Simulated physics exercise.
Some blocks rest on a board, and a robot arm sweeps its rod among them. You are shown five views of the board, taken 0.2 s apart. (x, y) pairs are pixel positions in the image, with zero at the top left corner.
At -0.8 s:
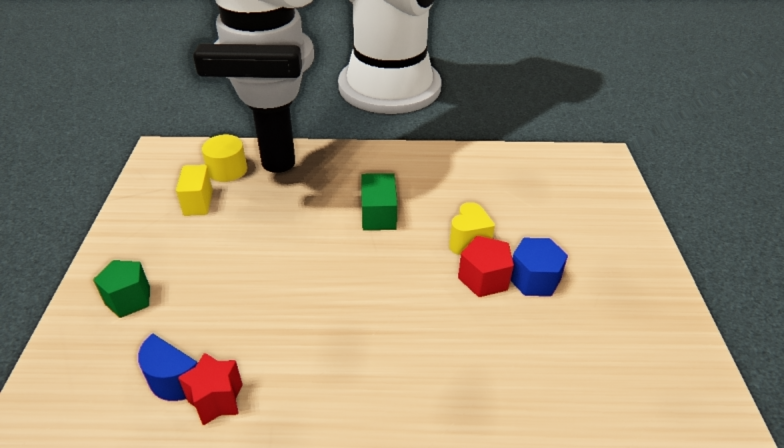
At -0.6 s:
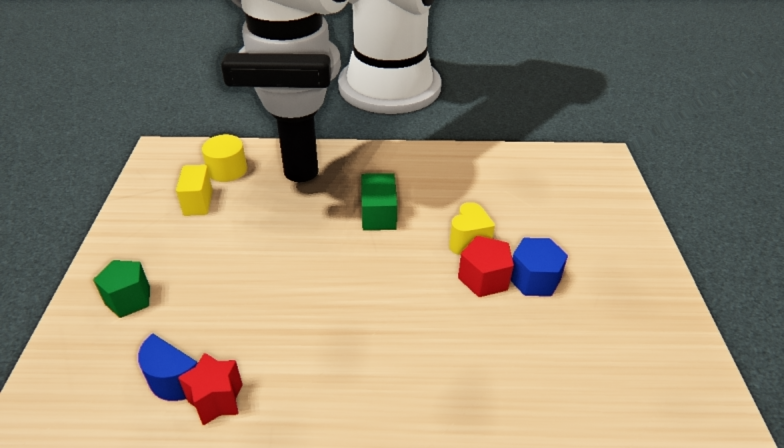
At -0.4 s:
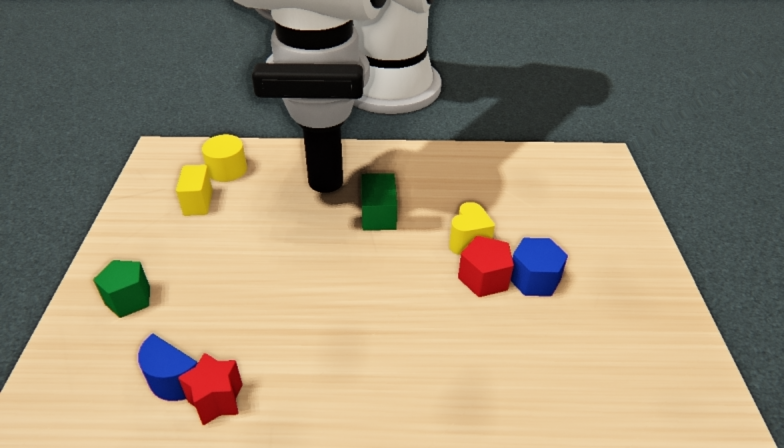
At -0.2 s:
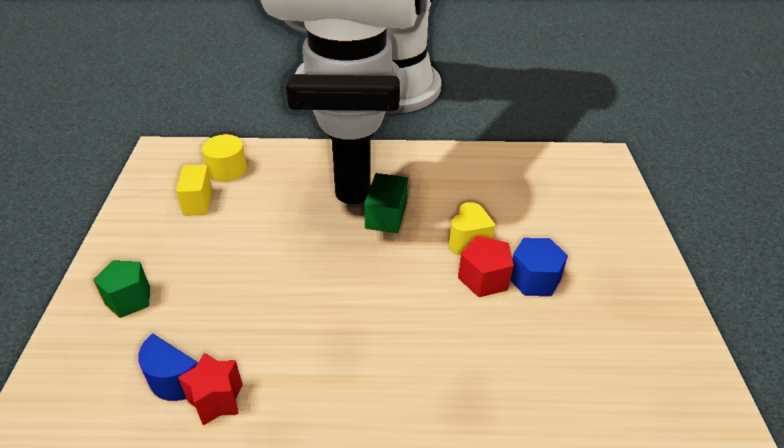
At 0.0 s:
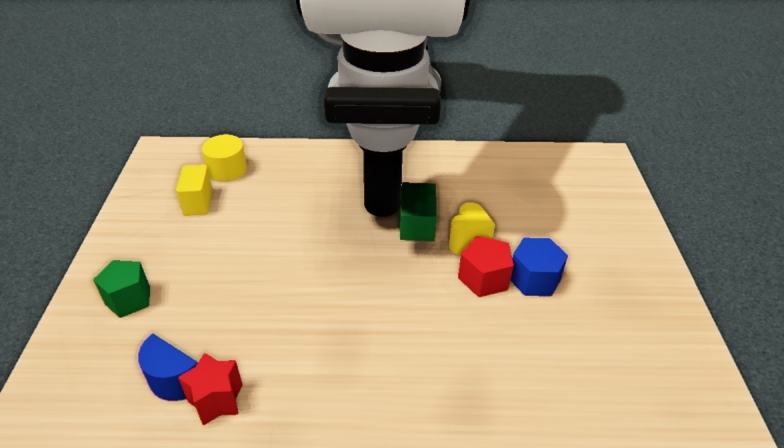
At the start, a robot arm holds its black rod near the back of a wooden board scattered with yellow, green, red and blue blocks. The rod sweeps right and slightly forward to the green oblong block, then pushes it right, close to the yellow heart, while the other blocks stay still.
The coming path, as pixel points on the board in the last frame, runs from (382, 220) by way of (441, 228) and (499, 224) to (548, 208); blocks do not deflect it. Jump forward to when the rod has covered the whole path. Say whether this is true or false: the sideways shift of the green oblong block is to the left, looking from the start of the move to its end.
My answer: False.
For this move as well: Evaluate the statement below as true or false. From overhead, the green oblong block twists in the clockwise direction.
That is true.
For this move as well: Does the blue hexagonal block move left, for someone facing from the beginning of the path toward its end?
No, that is not what happens.
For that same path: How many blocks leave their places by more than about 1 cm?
I reckon the push displaces three or more of the blocks by more than 1 cm.
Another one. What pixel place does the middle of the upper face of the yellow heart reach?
My estimate: (572, 237).
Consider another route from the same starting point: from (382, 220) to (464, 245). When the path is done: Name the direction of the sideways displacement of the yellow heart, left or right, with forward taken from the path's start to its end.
Over to the left.
What follows on the original path. One third of the way, rod at (443, 214); green oblong block at (481, 208), turned 20° clockwise; yellow heart at (512, 226).
Two thirds of the way, rod at (502, 209); green oblong block at (543, 210), turned 45° clockwise; yellow heart at (563, 234), turned 20° clockwise; blue hexagonal block at (560, 264), turned 55° clockwise.
At the end, rod at (552, 194); green oblong block at (561, 211), turned 60° clockwise; yellow heart at (572, 237), turned 35° clockwise; red five-sided block in place; blue hexagonal block at (562, 265), turned 60° clockwise.
